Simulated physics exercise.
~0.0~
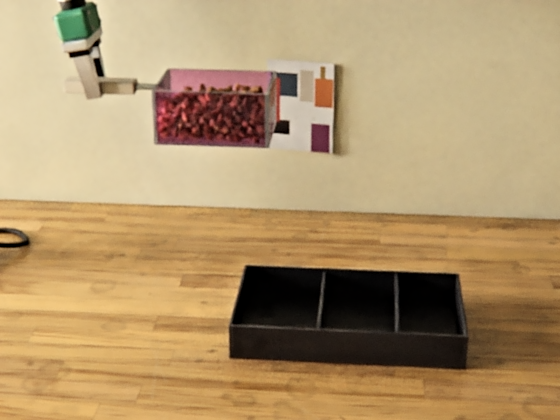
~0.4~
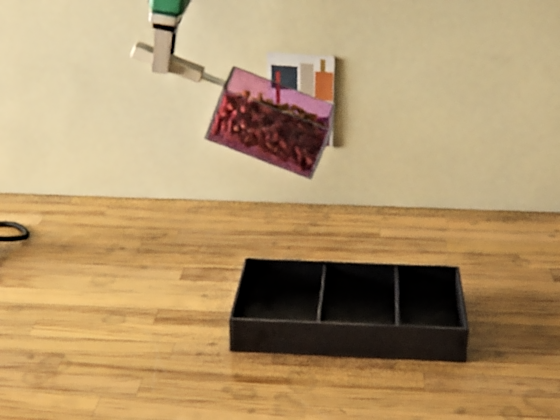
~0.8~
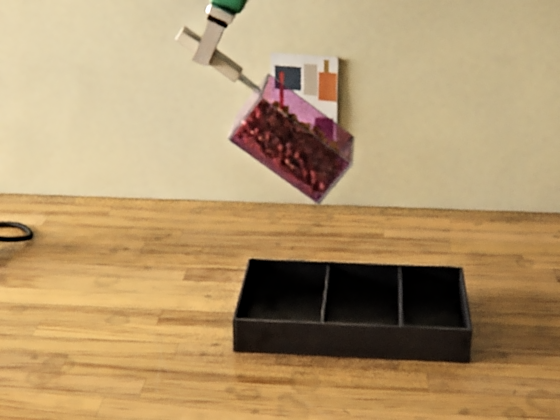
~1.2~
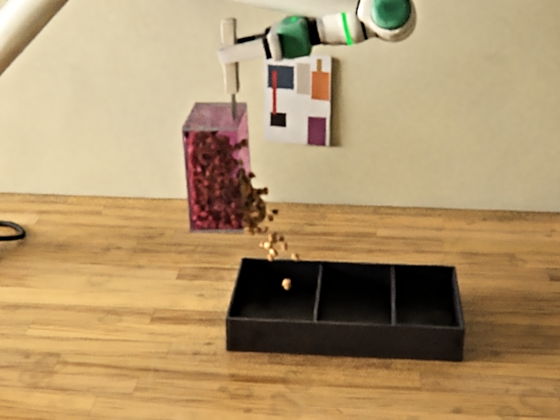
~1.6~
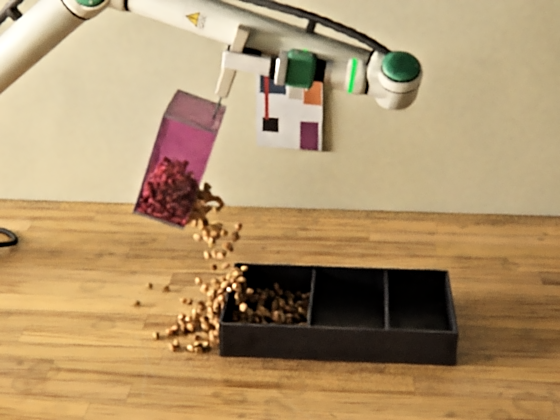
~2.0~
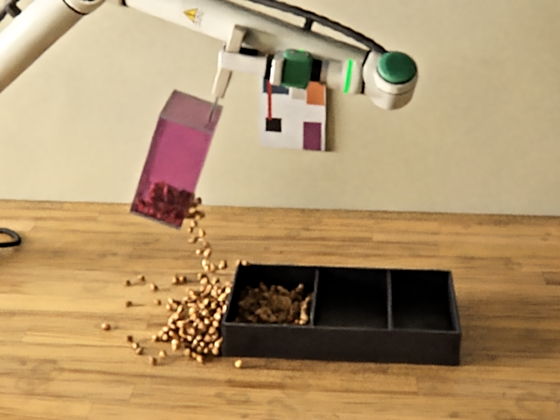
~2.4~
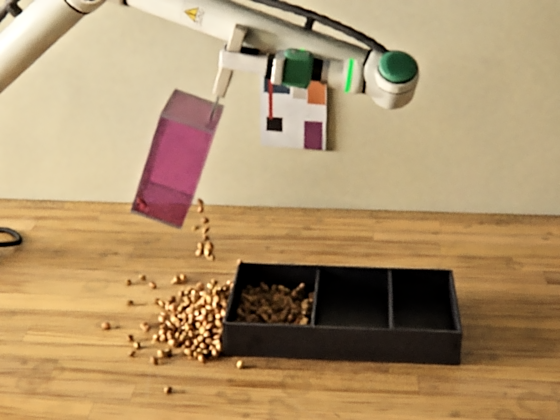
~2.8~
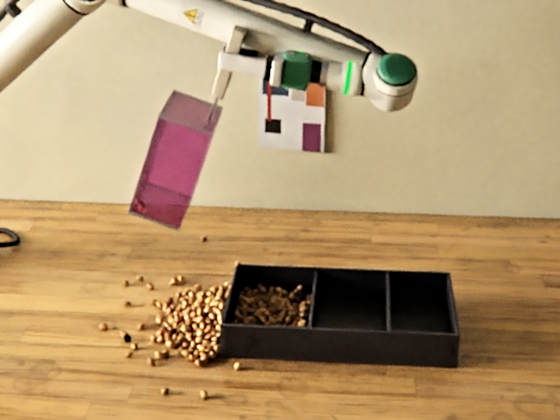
On a wooden tabletop against a pale wall, a black tray with three compartments sits still while a robotic arm holds a clear, pinkish box of dried beans above it. The arm moves the box right and tips it forward. It then swings back left, tilting until the box hangs upright on its side and beans begin spilling toward the tray. Tipped further, the box pours beans into the left compartment and onto the table beside it. The stream thins to a trickle, leaving the box nearly empty, the left compartment partly filled and a large pile scattered on the wood.
